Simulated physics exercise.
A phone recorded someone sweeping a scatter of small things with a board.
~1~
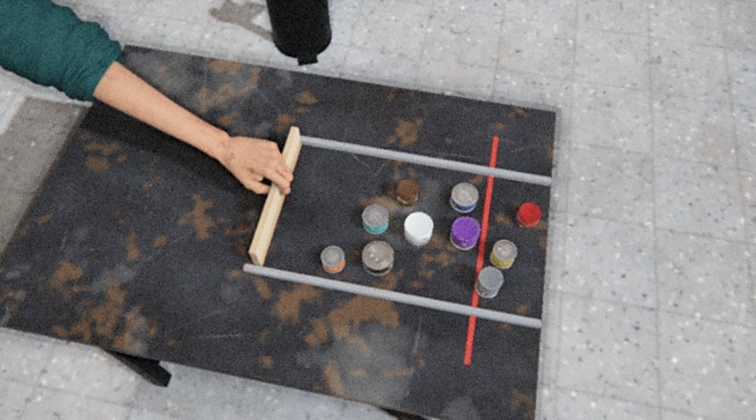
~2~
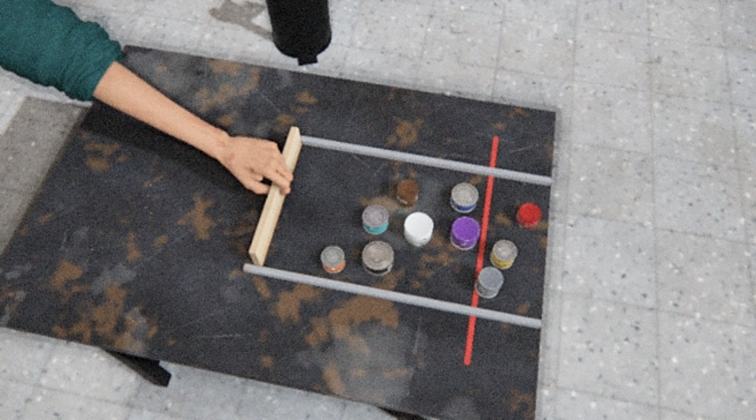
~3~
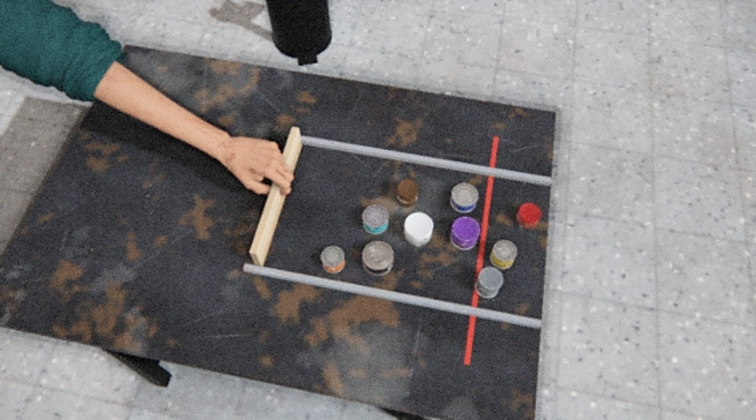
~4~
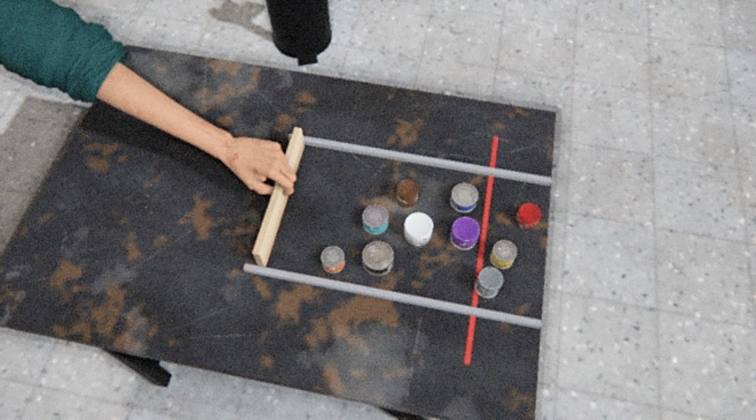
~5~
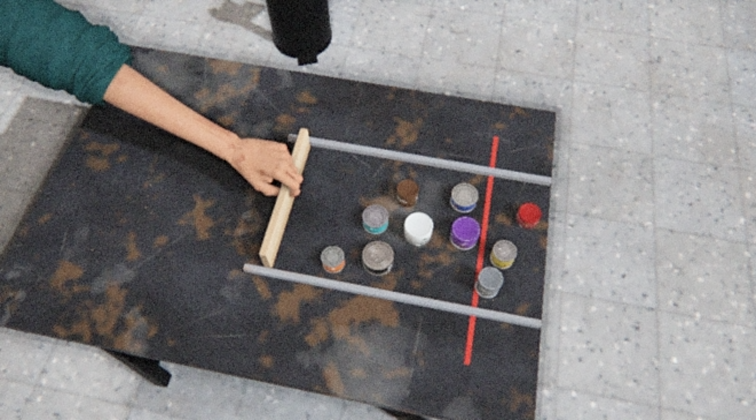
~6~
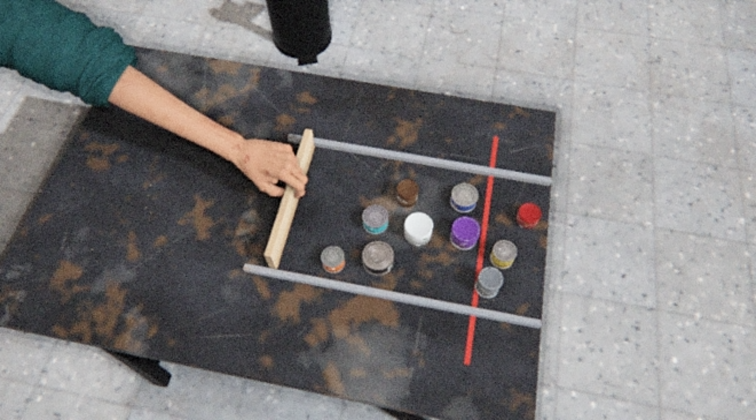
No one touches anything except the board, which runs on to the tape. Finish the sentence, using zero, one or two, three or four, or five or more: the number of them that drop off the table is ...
The number that drop off the table is zero.
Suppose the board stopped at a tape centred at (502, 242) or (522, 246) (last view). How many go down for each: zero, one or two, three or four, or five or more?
Taking the two places in turn, it's one or two; five or over.
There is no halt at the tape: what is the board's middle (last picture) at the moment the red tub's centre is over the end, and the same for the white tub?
The middle is at (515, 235) when it's the red tub, and at (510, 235) when it's the white tub.
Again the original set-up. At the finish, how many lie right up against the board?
At rest, 4 are in contact.
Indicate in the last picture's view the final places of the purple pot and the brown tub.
Approximately (517, 233) for one, approximately (498, 209) for the other.
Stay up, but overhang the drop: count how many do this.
Expected count: 1.
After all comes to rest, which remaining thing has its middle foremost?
It is the yellow pot.
A little later, none off yet; red tub at rest near (529, 216); yellow pot at rest near (503, 255); grey tin at rest near (489, 283).
When it is over, the number that fall off is zero.
